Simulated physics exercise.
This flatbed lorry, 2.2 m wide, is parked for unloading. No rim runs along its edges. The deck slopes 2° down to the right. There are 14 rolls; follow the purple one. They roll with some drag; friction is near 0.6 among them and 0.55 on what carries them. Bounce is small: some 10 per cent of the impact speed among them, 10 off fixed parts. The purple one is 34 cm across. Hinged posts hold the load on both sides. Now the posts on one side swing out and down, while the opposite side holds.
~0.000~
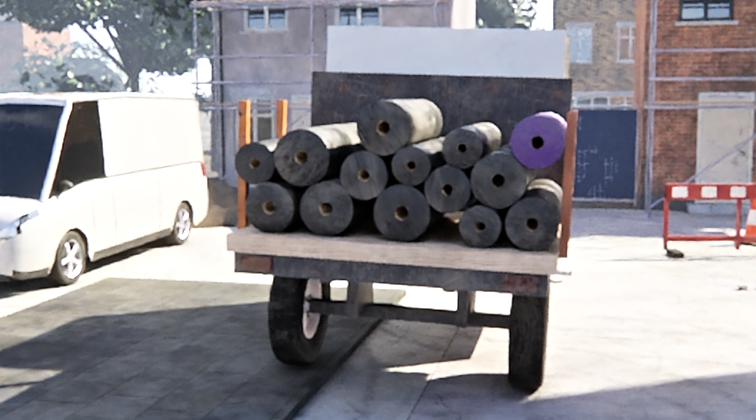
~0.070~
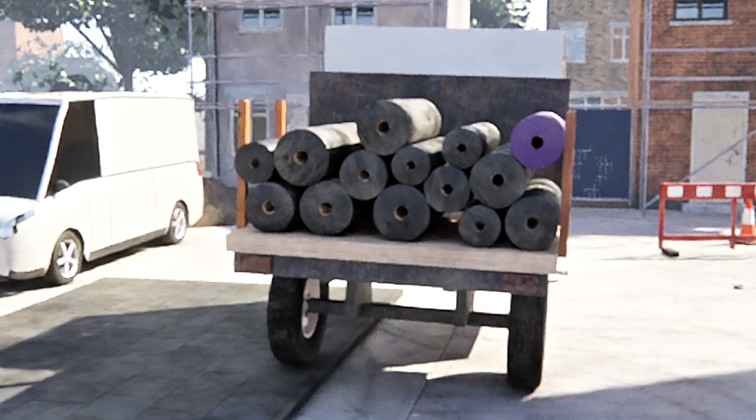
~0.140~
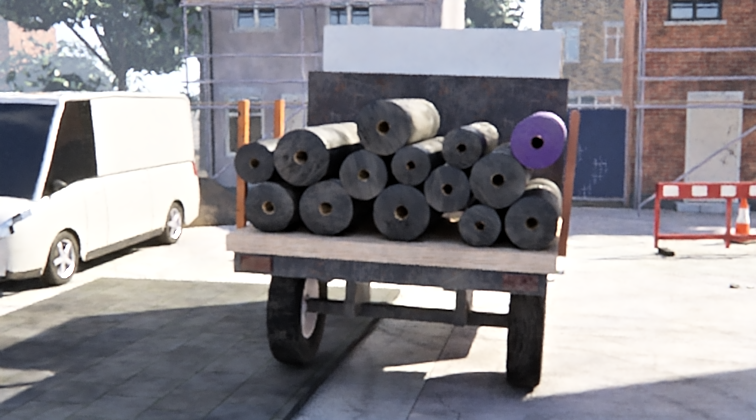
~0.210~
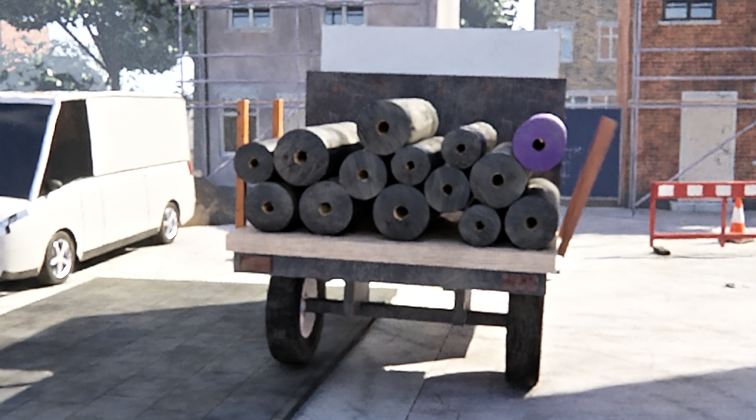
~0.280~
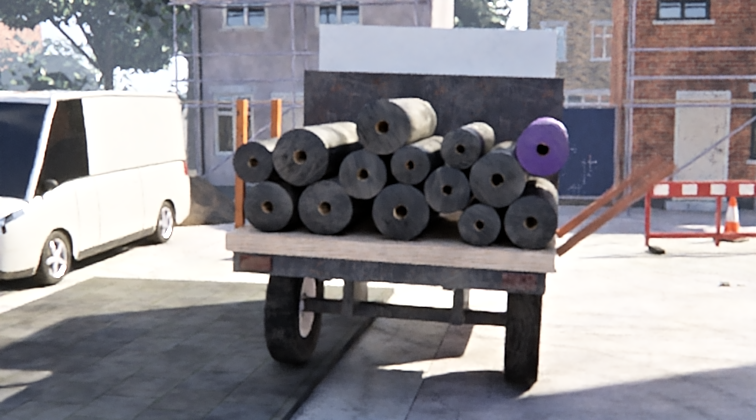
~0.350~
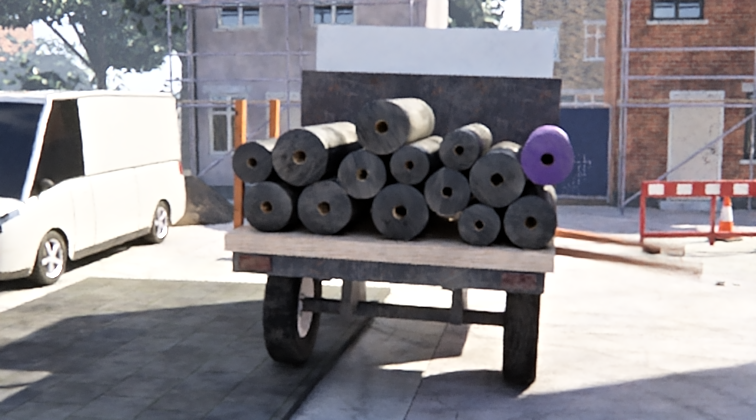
Dark rolls and one purple roll stacked on a flatbed, the right posts swinging outward and down, the purple roll shifting slightly right.
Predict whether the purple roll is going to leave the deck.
The purple one goes over the edge.
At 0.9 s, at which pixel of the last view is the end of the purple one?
Near (630, 353).
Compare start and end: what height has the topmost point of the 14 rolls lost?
About 0 cm.
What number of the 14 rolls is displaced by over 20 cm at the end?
In all, 1.
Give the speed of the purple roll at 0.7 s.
Near 3.0 m/s.
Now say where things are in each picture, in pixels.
The first frame shows purple (537, 142); both sides upright; the deck slopes 2° down to the right; 5 of the 14 make up the bottom layer.
The second frame shows purple (537, 142); sides still shut.
The third frame shows purple (537, 142); both sides upright.
The fourth frame shows purple (539, 145); right posts out by 15°, tip at (610, 126).
The fifth frame shows purple (543, 150); right posts out by 50°, tip at (670, 168).
The sixth frame shows purple (547, 159); right posts out by 95°, tip at (695, 270).
Then, 0.7 s in, purple is dropping off the right side; 1 gone from the deck.
Then, 0.9 s in, purple is dropping off the right side; 1 gone from the deck.
In the end (2.6 s), purple is down on the right; 1 gone from the deck.
